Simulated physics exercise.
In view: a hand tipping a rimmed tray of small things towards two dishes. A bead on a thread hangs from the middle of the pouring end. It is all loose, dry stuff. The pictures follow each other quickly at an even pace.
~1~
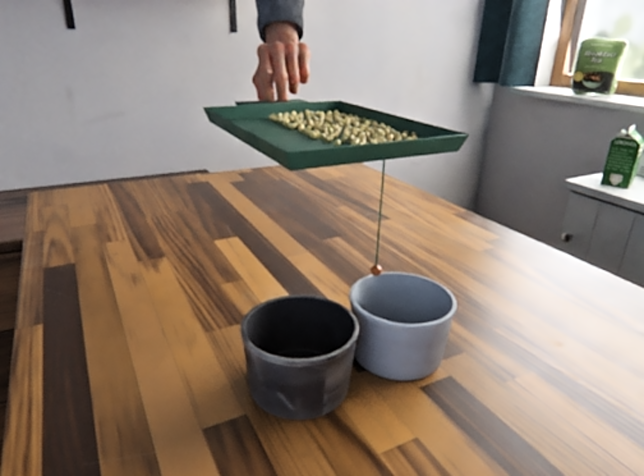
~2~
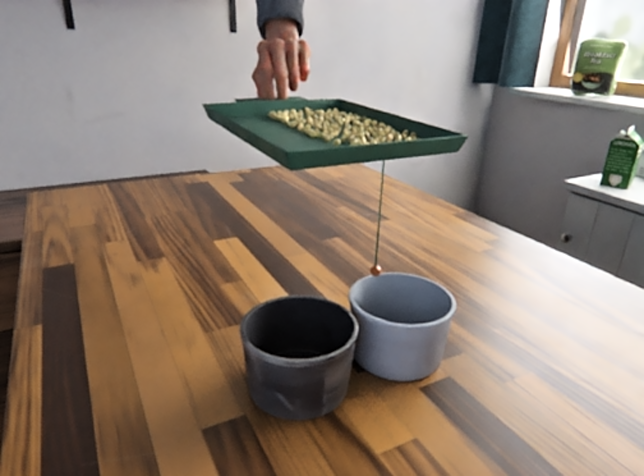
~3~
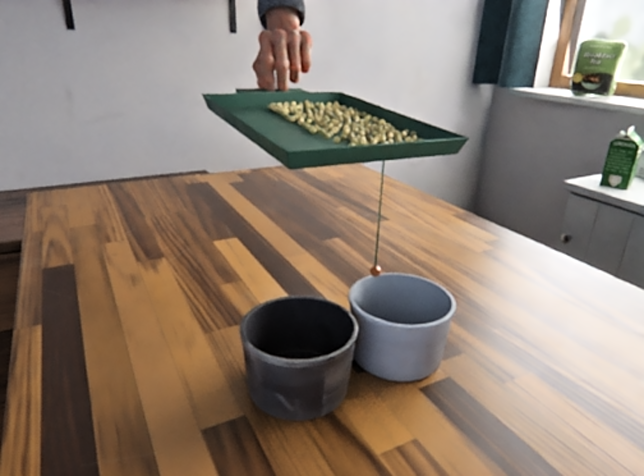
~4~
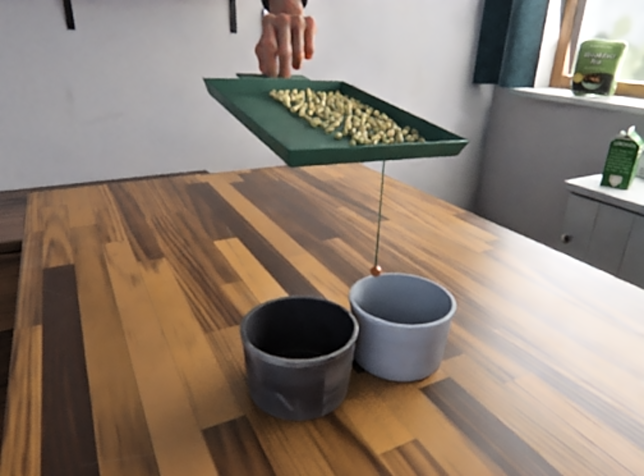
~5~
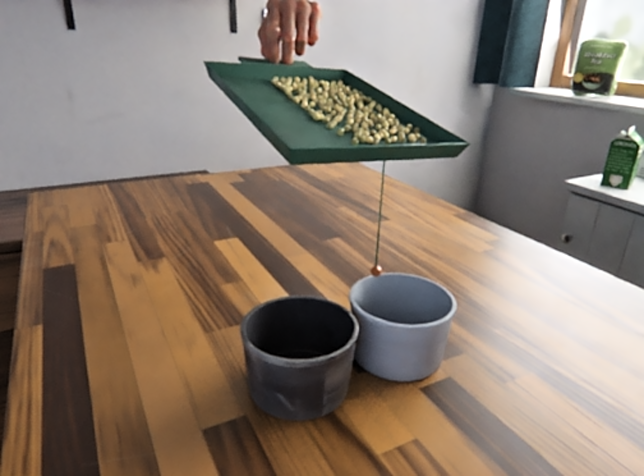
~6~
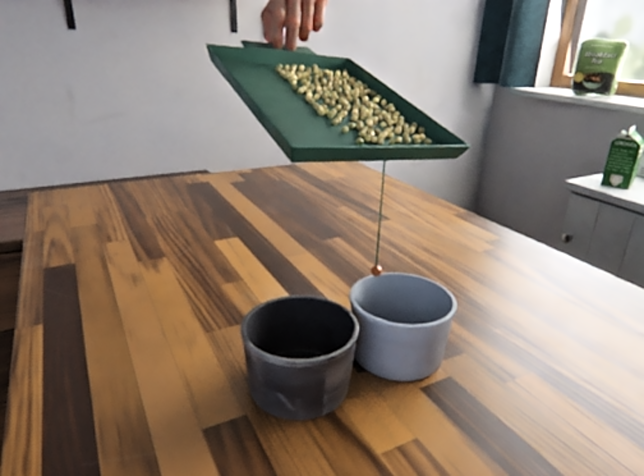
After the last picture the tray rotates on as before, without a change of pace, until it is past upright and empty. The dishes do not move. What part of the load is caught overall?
They take less than half between them.
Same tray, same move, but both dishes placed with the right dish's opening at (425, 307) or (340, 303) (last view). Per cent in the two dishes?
First some 20, then 0 per cent.
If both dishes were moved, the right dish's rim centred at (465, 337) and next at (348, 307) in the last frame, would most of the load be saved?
First less than half, then not half.
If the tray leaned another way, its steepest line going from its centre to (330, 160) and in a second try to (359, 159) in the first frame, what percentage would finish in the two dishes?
Roughly 90 per cent, and 90 per cent.
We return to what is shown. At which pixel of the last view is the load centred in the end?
At about (465, 337).
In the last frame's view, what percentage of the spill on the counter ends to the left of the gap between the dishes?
Roughly 0 in a hundred.
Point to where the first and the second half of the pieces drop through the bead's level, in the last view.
At about (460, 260), then at (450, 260).
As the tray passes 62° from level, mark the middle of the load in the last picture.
At about (438, 157).
Soon after the last picture, tray tipped steeply; most on the tray; a small part in the right dish; a small part outside both; a small part in the air.
A little later, tray tipped past a quarter turn; about a quarter in the right dish; most outside both; a small part in the air.
Later still, tray tipped past a quarter turn; about a quarter in the right dish; most outside both.
At rest, tray tipped past a quarter turn; none in the left dish; about a quarter in the right dish; most outside both.
